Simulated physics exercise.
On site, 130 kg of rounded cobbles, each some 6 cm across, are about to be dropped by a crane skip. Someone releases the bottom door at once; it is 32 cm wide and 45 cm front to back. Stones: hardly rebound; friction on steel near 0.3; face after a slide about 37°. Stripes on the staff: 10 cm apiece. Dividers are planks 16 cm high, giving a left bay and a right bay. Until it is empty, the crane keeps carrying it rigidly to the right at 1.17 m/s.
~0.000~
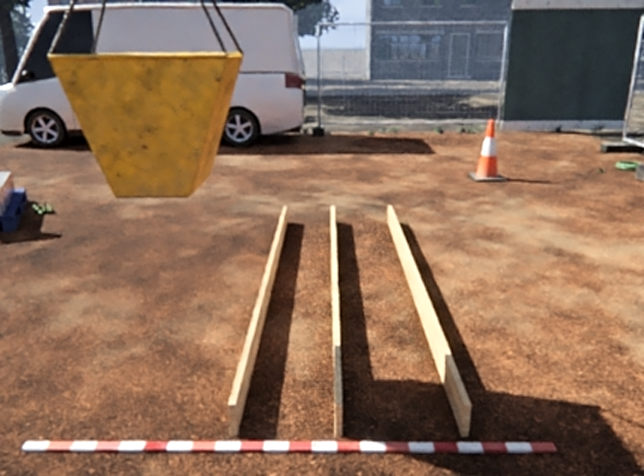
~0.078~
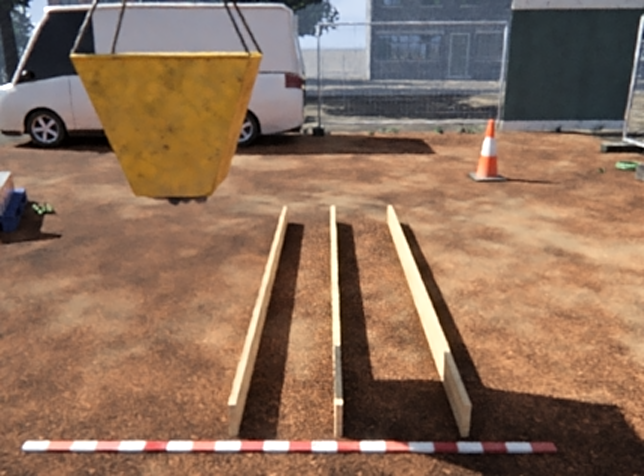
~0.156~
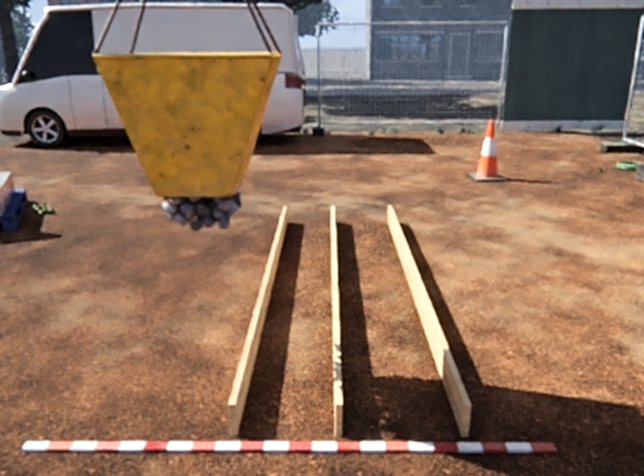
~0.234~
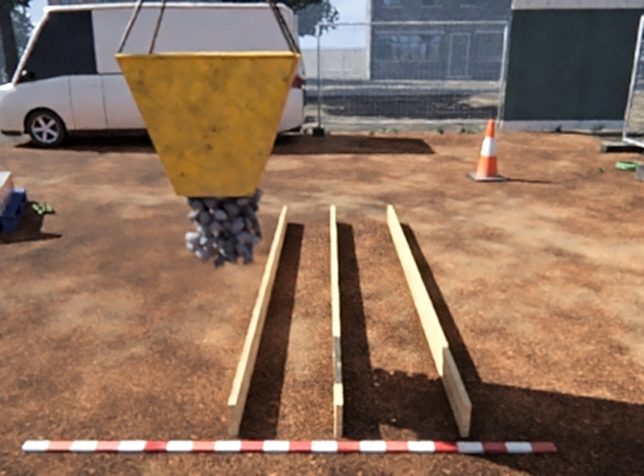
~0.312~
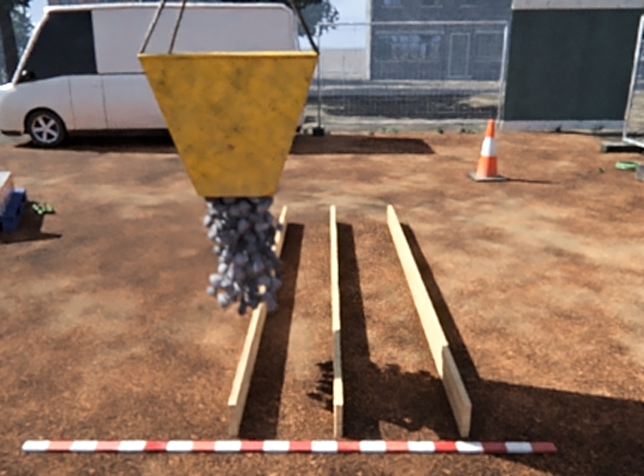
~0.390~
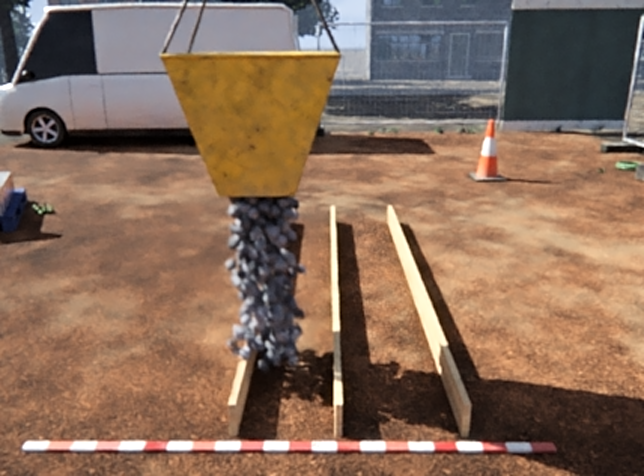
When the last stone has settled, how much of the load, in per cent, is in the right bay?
Roughly 39 in every hundred.
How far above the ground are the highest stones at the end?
Roughly 22 centimetres.
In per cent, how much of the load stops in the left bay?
Around 60 in a hundred of the load.
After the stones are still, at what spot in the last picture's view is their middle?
About (319, 362).
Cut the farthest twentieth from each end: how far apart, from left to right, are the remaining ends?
About 90 cm.
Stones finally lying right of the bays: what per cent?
About 0 per cent of it.
After 0.7 s, 0 % in the crane skip, 1 % falling or lying left of the bays, 74 % falling or lying in the left bay, 25 % falling or lying in the right bay; the stones farthest right are at (377, 350).
After 1.1 s, 0 % in the crane skip, 1 % falling or lying left of the bays, 60 % falling or lying in the left bay, 39 % falling or lying in the right bay; the stones farthest right are at (440, 370).
After 1.7 s, 0 % in the crane skip, 1 % falling or lying left of the bays, 60 % falling or lying in the left bay, 39 % falling or lying in the right bay; the stones farthest right are at (442, 371).
After 2.6 s, 0 % in the crane skip, 1 % falling or lying left of the bays, 60 % falling or lying in the left bay, 39 % falling or lying in the right bay; the stones farthest right are at (442, 371).
After 4.5 s, 0 % in the crane skip, 1 % left of the bays, 60 % in the left bay, 39 % in the right bay; the stones farthest right are at (442, 371).
